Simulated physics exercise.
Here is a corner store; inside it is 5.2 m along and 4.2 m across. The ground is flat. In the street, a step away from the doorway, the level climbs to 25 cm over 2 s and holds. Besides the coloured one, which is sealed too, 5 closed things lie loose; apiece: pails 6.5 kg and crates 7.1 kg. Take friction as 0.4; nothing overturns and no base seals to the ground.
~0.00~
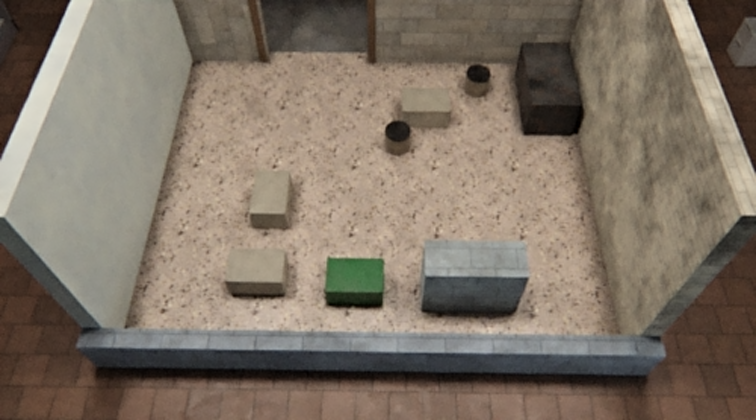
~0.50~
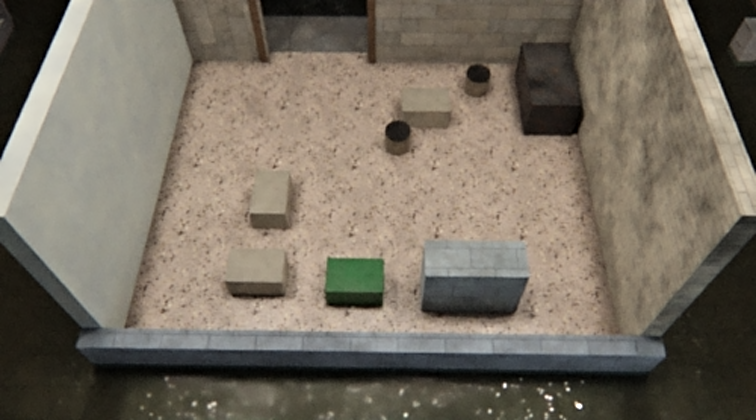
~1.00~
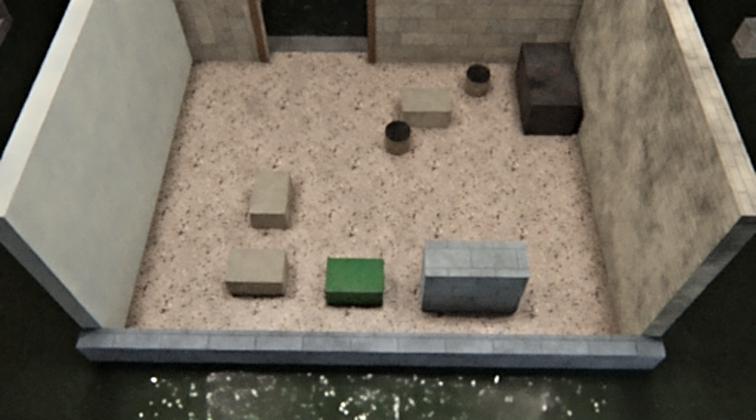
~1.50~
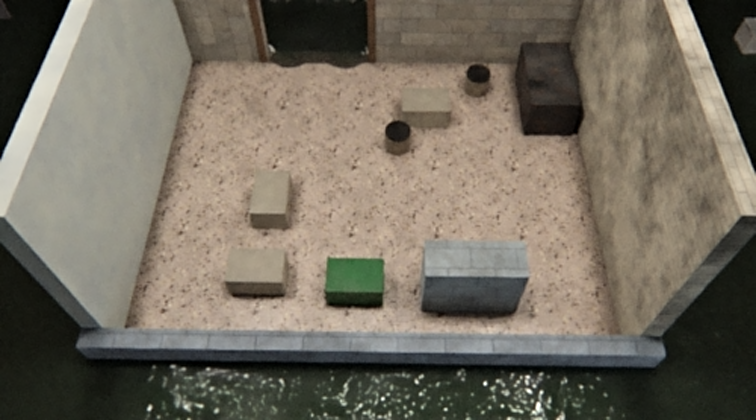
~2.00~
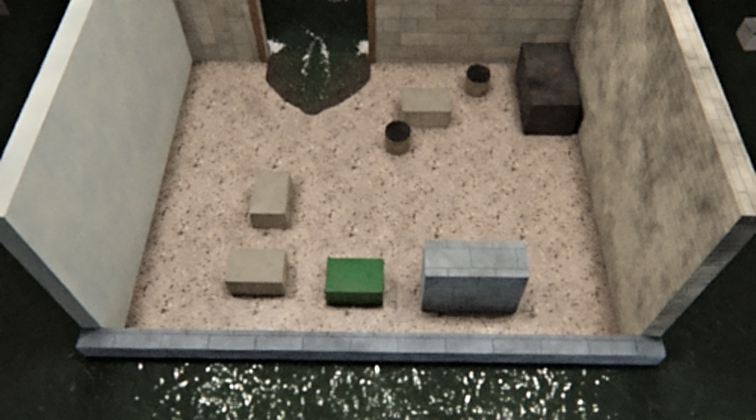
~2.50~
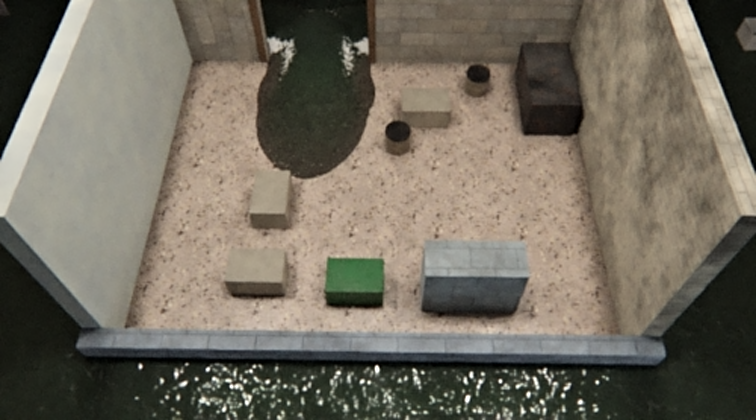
In a corner store, dark water rose outside the walls, then came in through the doorway and spread across the speckled floor, while the green crate and everything else inside stayed put.
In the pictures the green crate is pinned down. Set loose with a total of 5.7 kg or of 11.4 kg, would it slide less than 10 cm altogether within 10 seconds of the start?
For it, neither weight holds it.
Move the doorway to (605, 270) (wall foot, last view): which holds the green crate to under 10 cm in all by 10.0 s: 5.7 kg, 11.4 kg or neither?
Then neither load is enough.
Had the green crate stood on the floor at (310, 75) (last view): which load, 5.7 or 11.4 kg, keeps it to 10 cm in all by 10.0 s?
Neither holds.
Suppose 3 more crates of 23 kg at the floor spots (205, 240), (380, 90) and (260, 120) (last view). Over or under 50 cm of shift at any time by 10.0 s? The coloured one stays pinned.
In turn: Over, short of it, more.
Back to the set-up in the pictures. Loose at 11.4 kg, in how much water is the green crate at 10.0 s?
About 13 cm.
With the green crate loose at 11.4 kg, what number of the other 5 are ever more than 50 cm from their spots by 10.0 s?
That makes 3.
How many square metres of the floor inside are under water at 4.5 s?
Roughly 15 m2.
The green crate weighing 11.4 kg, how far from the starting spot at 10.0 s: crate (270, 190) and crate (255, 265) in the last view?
In that order: 100 cm, 60 cm.
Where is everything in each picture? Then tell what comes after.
The green crate at (355, 275), on the bottom; water covers 0.0 m2; 0 of 6 have shifted, in the first picture.
The green crate at (355, 275), on the bottom; water covers 0.0 m2; 0 of 6 have shifted, in the second picture.
The green crate at (355, 275) rests on the ground; water covers 0.0 m2; 0 of 6 have shifted, in the third picture.
The green crate at (355, 275) rests on the ground; water covers 0.0 m2; 0 of 6 have shifted, in the fourth picture.
The green crate at (355, 275) rests on the ground; water covers 1.0 m2; 0 of 6 have shifted, in the fifth picture.
The green crate at (355, 275), on the bottom; 2.4 m2 under water; 0 of 6 have shifted, in the sixth picture.
After 3.5 s the green crate would be 0 cm from its start with 5.7 kg and 0 cm from its start with 11.4 kg; 1 cm of water round it then.
After 4.5 s the green crate would be 53 cm from its start with 5.7 kg and 51 cm from its start with 11.4 kg; 8 cm of water round it then.
After 7.0 s the green crate would be 62 cm from its start with 5.7 kg and 44 cm from its start with 11.4 kg; 14 cm of water round it then.
After 10.0 s the green crate would be 62 cm from its start with 5.7 kg and 58 cm from its start with 11.4 kg; 13 cm of water round it then.
